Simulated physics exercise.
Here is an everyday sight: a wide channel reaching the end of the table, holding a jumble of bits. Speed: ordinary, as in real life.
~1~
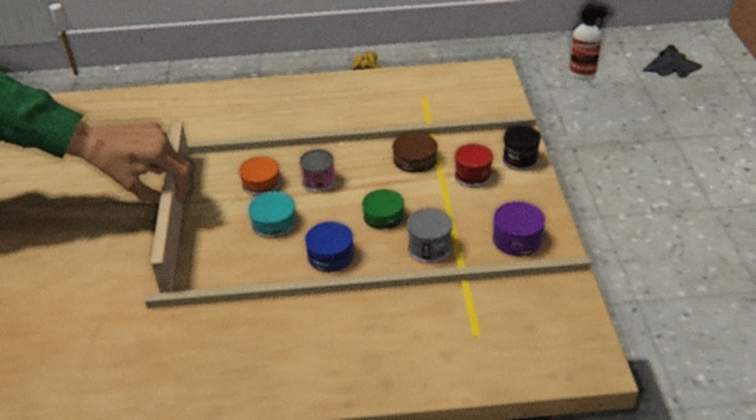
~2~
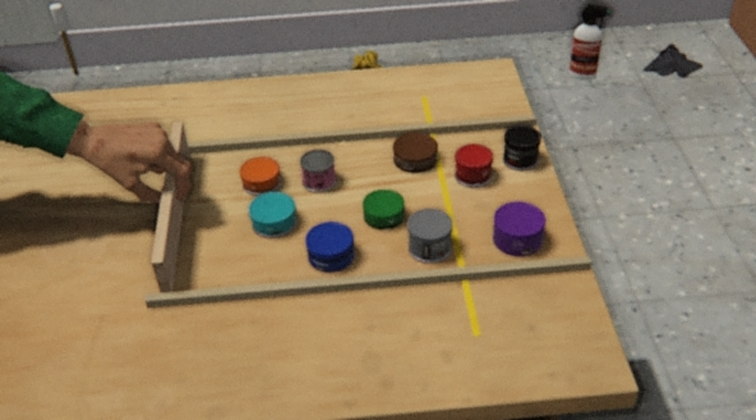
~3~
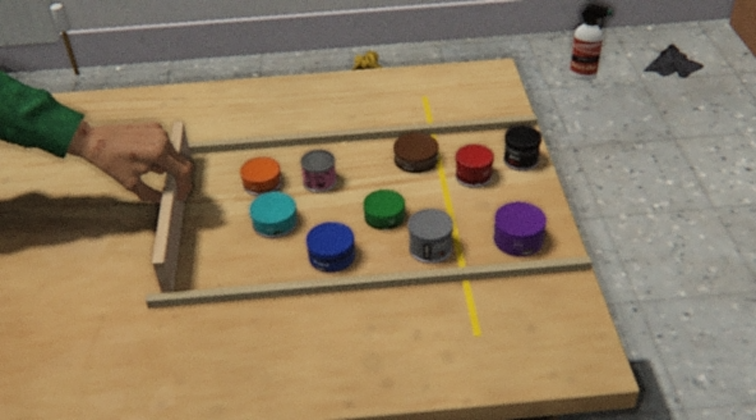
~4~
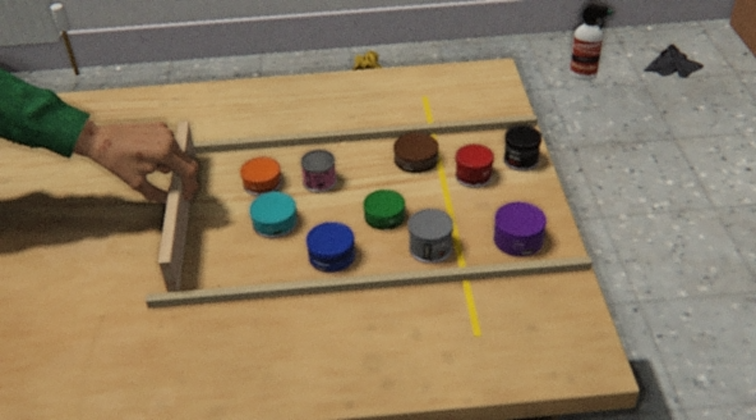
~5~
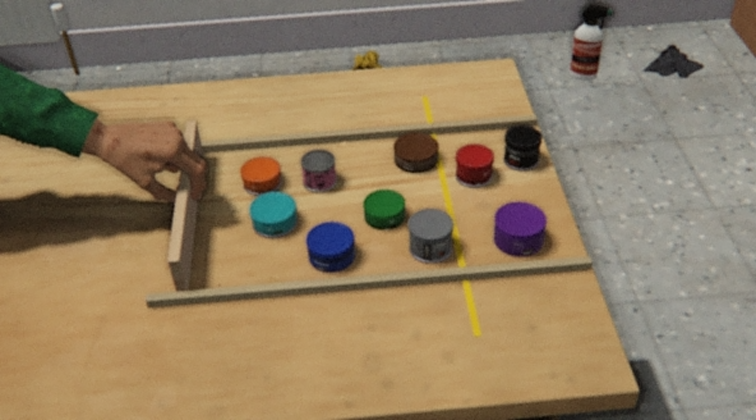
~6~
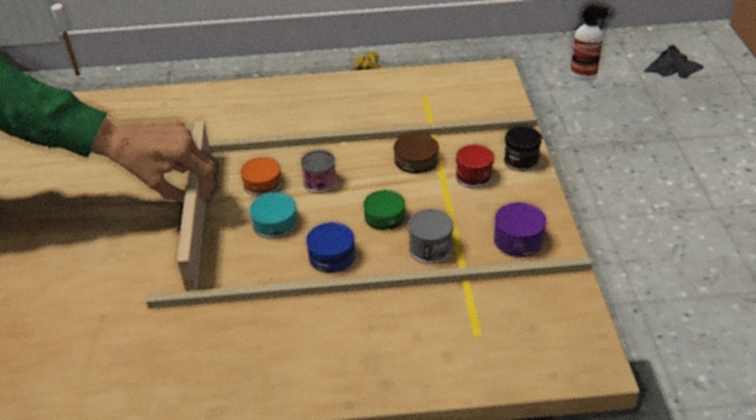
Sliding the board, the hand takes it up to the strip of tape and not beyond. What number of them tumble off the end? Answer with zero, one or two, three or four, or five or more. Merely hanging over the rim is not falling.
Zero.
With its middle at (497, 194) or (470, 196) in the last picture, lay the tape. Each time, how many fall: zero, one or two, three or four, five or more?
Counts by place: Just one or two, then either one or two.
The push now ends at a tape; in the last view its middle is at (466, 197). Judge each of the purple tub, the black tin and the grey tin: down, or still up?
The purple tub? It does not stay. The black tin? It is safe. The grey tin? It is safe.
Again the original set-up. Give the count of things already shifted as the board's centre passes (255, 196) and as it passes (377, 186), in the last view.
Note: First position 2; second position 7.
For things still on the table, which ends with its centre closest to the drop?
The purple tub.
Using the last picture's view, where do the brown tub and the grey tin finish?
You'll find the brown tub at roughly (458, 140) and the grey tin at roughly (527, 230).
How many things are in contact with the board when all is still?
At rest, 4 are in contact.
Early on, none off yet; black tin at rest near (523, 148); purple tub at rest near (520, 230); red pot at rest near (475, 166).
Finally, the number that fall off is zero.
